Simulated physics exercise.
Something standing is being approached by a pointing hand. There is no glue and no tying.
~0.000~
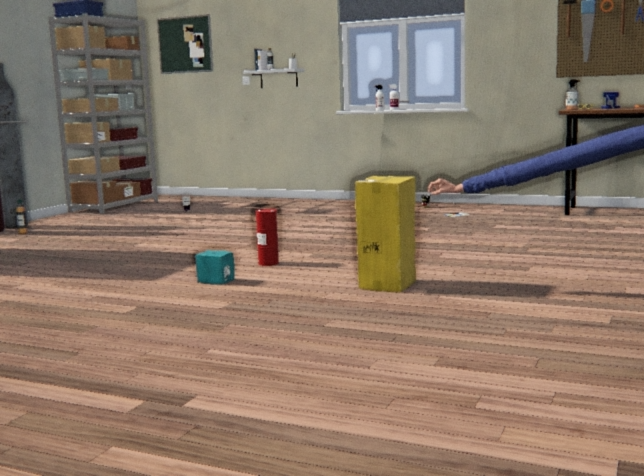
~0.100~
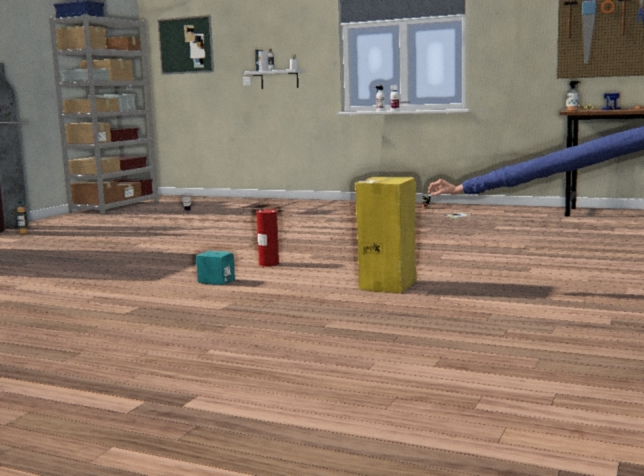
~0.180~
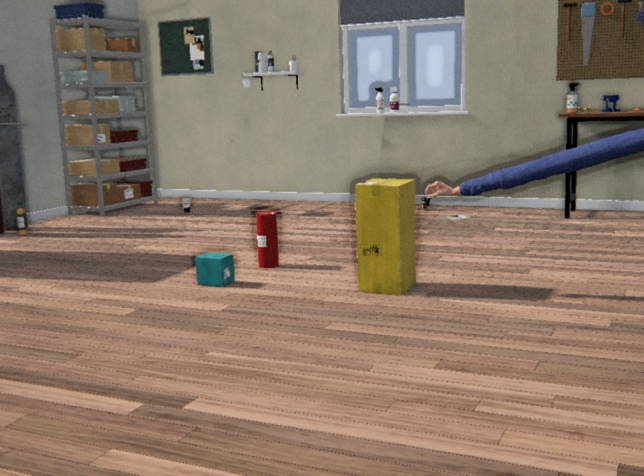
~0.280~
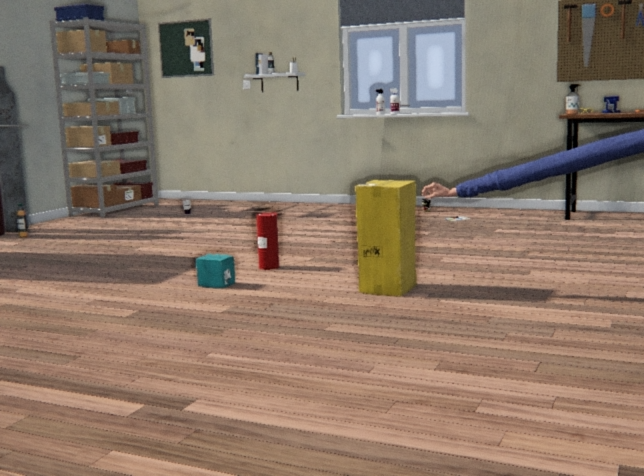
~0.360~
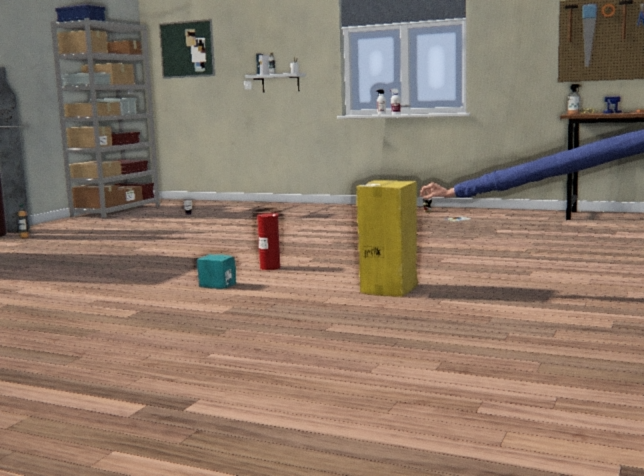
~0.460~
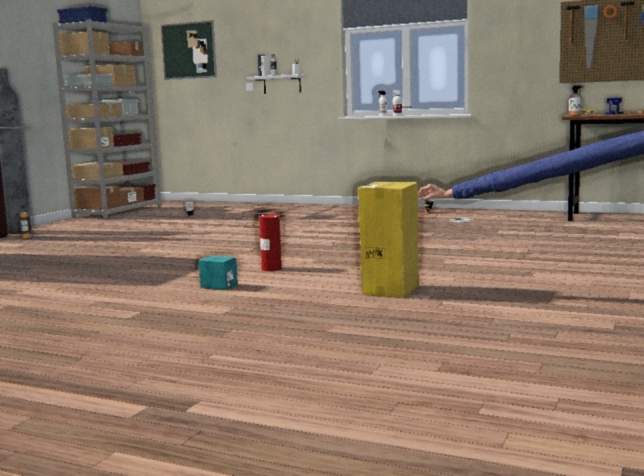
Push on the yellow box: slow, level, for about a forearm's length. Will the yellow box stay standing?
No: After all that, it's down, basically.
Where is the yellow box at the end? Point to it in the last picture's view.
The object finishes roughly at pixel (319, 264).
Around 1.26 s, yellow box rocked 13° from its first pose near (378, 234).
Around 2.06 s, yellow box rocked 36° from its first pose near (356, 234).
Around 2.36 s, yellow box on its side near (325, 255).
Finally (2.9 s), down or leaning hard on the floor, yellow box. Final places as the last picture's camera would see them, yellow box near (319, 264).
